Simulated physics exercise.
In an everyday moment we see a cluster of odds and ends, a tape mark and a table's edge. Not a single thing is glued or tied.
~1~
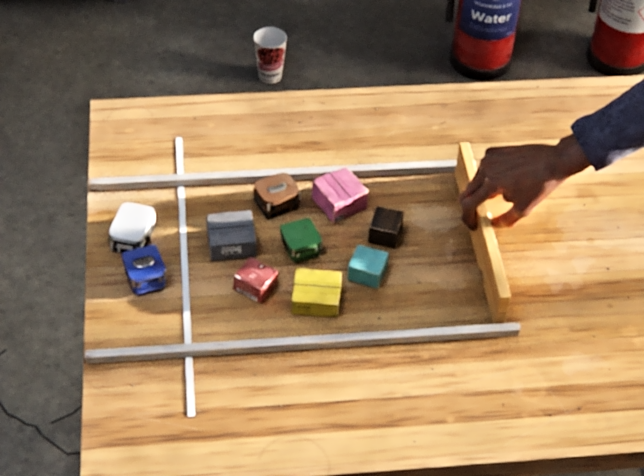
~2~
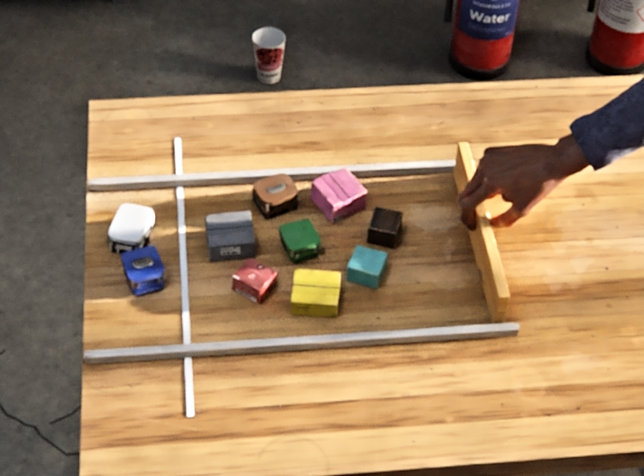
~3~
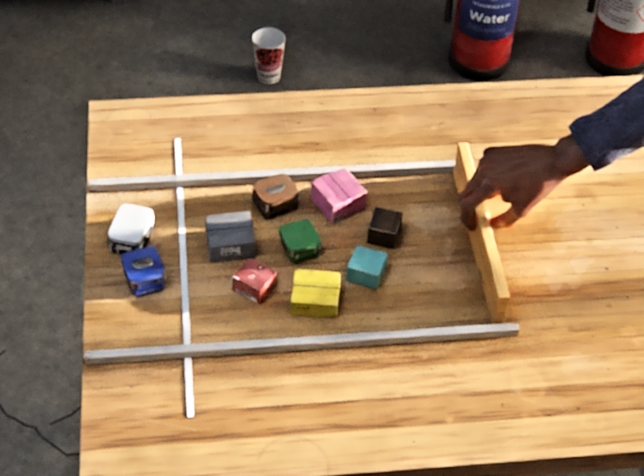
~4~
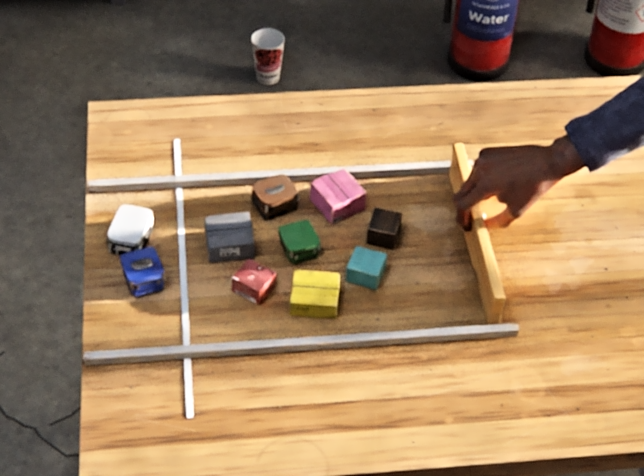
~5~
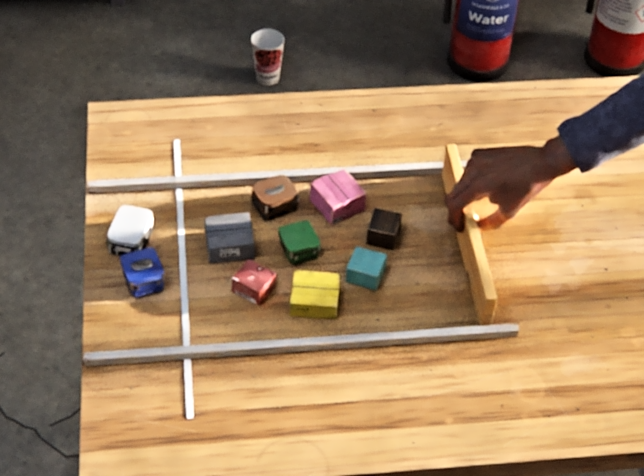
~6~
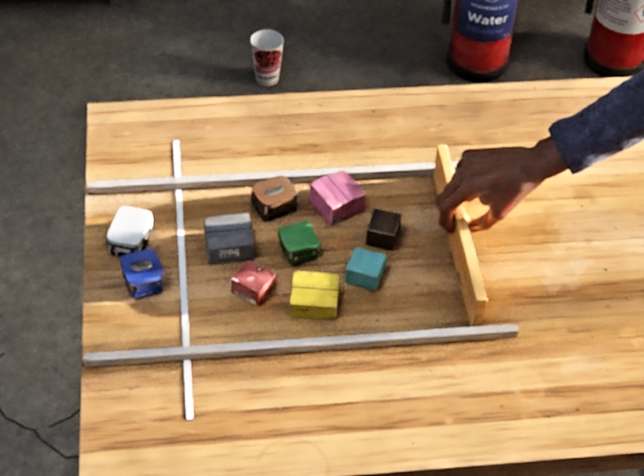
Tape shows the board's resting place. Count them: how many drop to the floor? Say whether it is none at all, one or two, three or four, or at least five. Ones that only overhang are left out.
Honestly, the push sends one or two of them over the end.
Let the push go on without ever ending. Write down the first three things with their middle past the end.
In sequence: The white case, the grey box and the blue case.
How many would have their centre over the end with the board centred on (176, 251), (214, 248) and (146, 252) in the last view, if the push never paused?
Per position: 1 / 0 / 4.
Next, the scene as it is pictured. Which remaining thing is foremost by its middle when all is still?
Grey box.
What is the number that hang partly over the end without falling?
That'd be 2.
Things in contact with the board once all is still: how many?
Count: 4.
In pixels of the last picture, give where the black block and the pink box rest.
The black block at (167, 246), the pink box at (159, 200).
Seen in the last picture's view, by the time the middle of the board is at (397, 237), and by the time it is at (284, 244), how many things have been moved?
The number moved is 1 and then 8.
Soon after, none off yet; white case at rest near (130, 233); blue case at rest near (142, 274); grey box at rest near (229, 238).
After that, none off yet; white case at rest near (130, 233); blue case at rest near (142, 274); grey box displaced a little near (208, 239).
And then, none off yet; white case displaced about its own width near (98, 229); blue case moving near (132, 275); grey box displaced well along near (134, 240).
In the end, the number that fall off is one or two; gone, white case.
